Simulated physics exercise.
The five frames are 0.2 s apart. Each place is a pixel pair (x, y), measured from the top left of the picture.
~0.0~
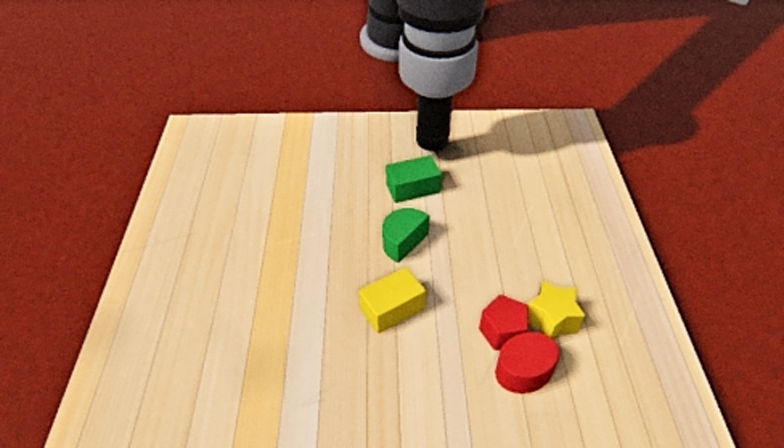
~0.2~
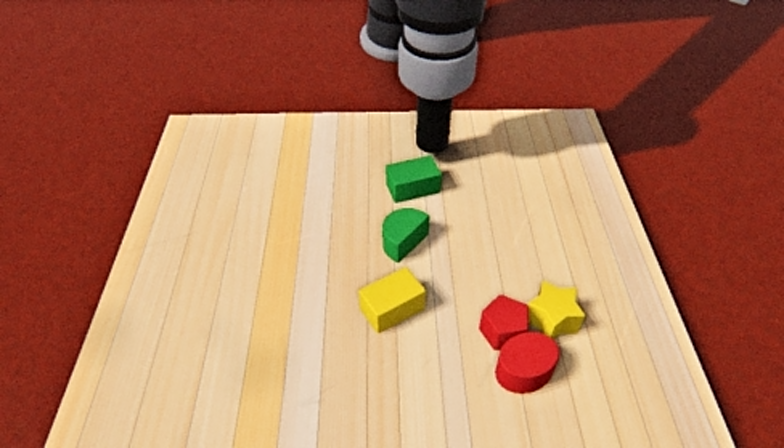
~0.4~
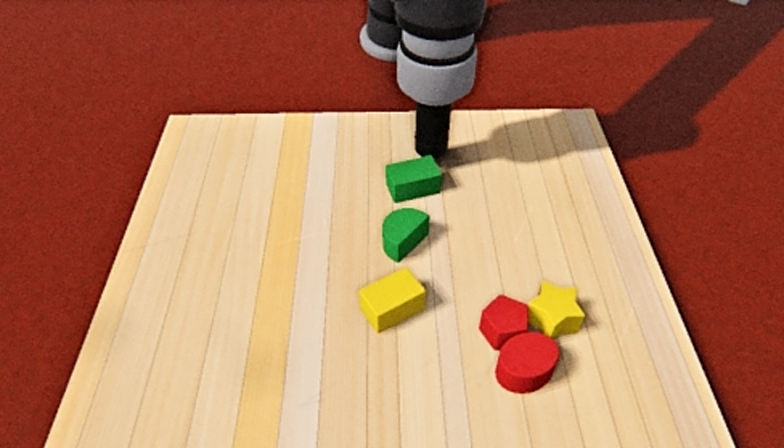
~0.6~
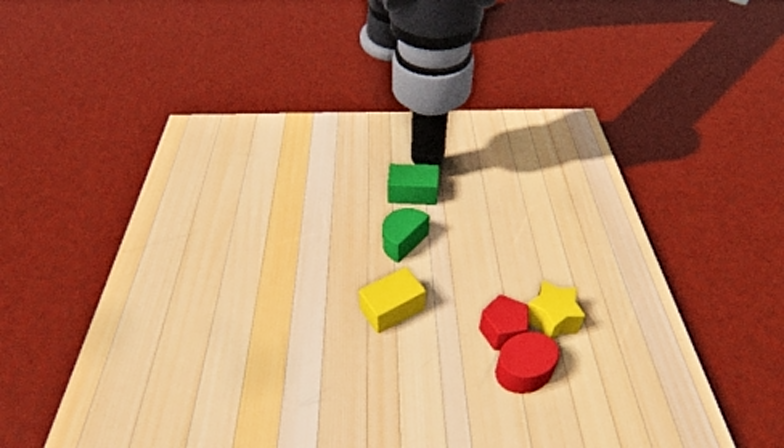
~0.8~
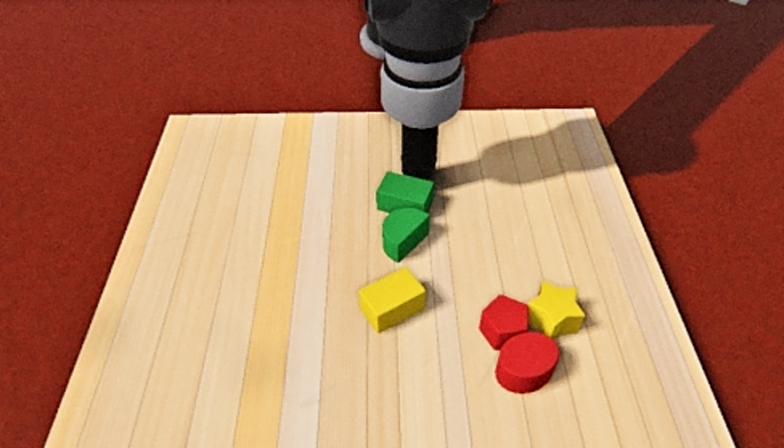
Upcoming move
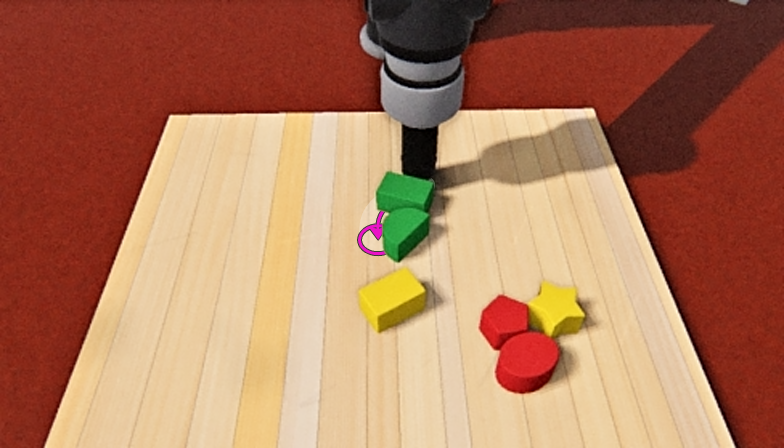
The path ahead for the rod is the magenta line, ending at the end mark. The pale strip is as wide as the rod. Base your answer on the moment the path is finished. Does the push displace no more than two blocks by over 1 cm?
It seems not.
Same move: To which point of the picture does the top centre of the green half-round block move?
Answer: (418, 271).
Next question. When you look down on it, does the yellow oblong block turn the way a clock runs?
I expect so.
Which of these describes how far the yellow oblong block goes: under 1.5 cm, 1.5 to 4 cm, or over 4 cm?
It gets moved 1.5 to 4 cm.
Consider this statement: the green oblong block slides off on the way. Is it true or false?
This is false.
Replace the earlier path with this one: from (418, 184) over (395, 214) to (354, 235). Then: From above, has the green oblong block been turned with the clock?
My answer is no.
Path on the board, from (418, 184) via (397, 199) and (380, 216), ending at (378, 239).
The first path, step by step. One third of the way, rod (397, 186); green half-round block (402, 232); green oblong block (393, 205), turned 30° anticlockwise.
Two thirds of the way, rod (380, 203); yellow oblong block (393, 293); green half-round block (405, 249); green oblong block (387, 224), turned 50° anticlockwise.
At the end, rod (378, 226); yellow oblong block (398, 306), turned 50° clockwise; green half-round block (418, 271), turned 20° anticlockwise; green oblong block (392, 248), turned 60° anticlockwise.
